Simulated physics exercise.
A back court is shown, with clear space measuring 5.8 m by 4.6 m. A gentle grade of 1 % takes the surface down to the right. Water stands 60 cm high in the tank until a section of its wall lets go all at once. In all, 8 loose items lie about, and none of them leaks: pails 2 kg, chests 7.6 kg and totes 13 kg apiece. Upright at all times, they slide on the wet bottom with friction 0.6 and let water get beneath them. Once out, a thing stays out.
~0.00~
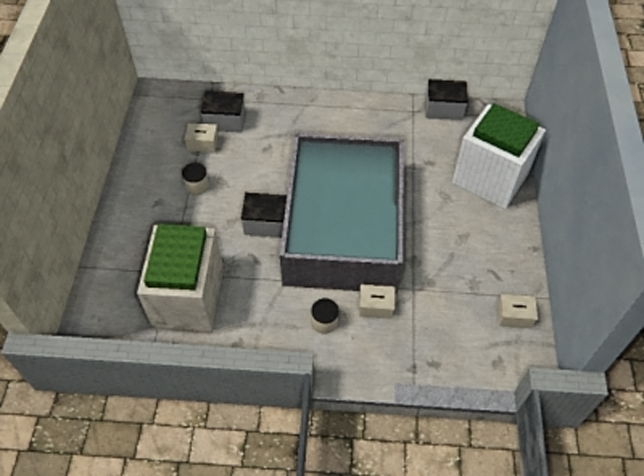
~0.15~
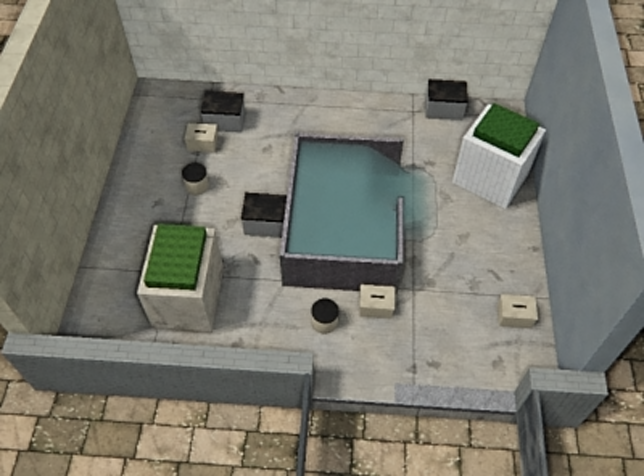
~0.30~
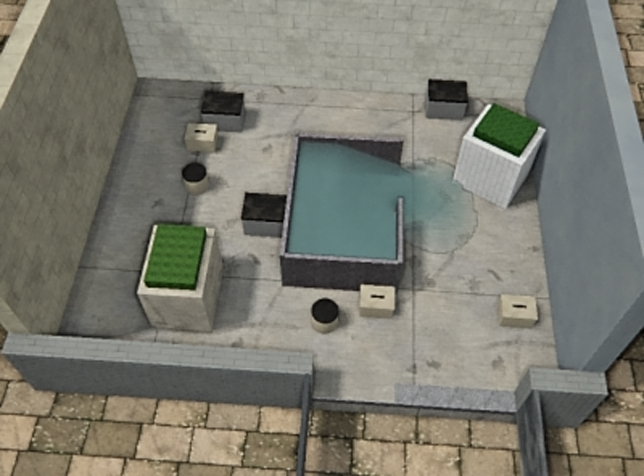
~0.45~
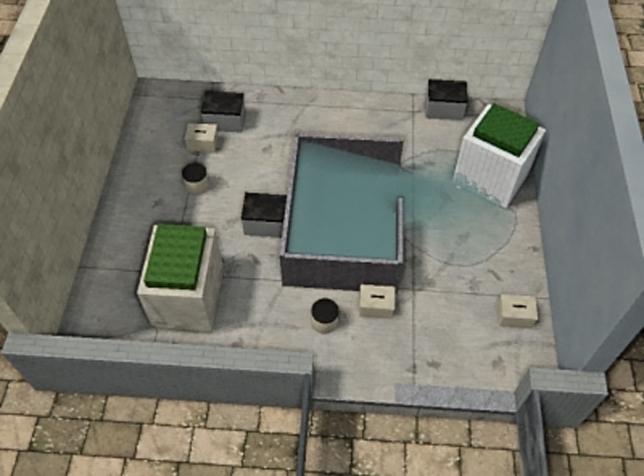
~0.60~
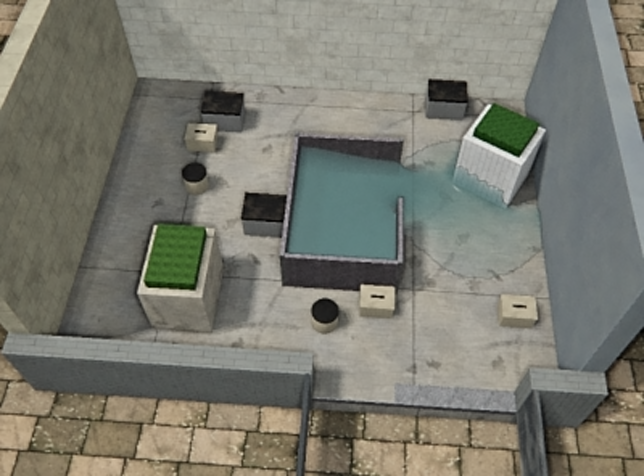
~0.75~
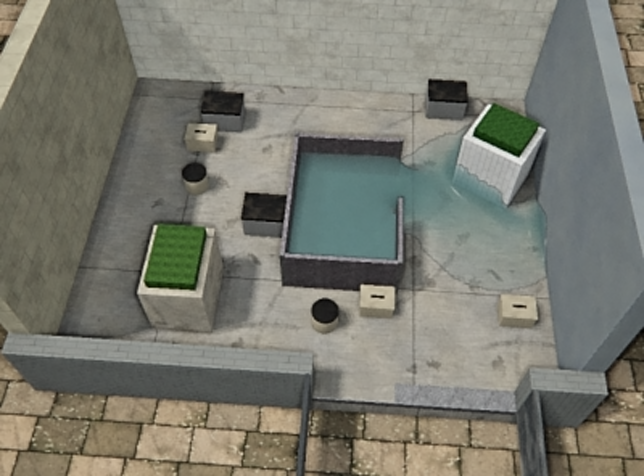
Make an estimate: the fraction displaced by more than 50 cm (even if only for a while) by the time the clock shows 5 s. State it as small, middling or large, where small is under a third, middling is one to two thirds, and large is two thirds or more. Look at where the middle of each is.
Small.
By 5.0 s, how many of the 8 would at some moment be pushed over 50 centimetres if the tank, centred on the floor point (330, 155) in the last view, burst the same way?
That gives 1 of them.
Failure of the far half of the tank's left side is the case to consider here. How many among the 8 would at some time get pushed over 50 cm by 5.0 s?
You'd get 4 in that case.
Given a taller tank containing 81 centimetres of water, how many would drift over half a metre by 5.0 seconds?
Count: 4.
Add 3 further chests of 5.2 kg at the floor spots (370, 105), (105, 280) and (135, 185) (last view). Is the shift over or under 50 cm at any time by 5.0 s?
Going through them, I'd say exceeds it, falls short and finally falls short.
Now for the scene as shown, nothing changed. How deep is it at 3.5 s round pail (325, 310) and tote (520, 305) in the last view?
First roughly 1 cm, second roughly 5 cm.
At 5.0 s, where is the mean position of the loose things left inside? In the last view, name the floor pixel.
They average out to somewhere around (280, 219).
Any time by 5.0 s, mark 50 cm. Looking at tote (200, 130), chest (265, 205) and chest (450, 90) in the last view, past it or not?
Within the mark, within the mark, beyond the mark.
After 1.1 s 0 of 8 are over 50 cm from their spots; 0 afloat.
After 2.2 s 1 of 8 are over 50 cm from their spots; 1 afloat.
After 3.5 s 2 of 8 are over 50 cm from their spots; 0 afloat.
After 5.0 s 2 of 8 are over 50 cm from their spots, and 2 have been at some point; 0 afloat.
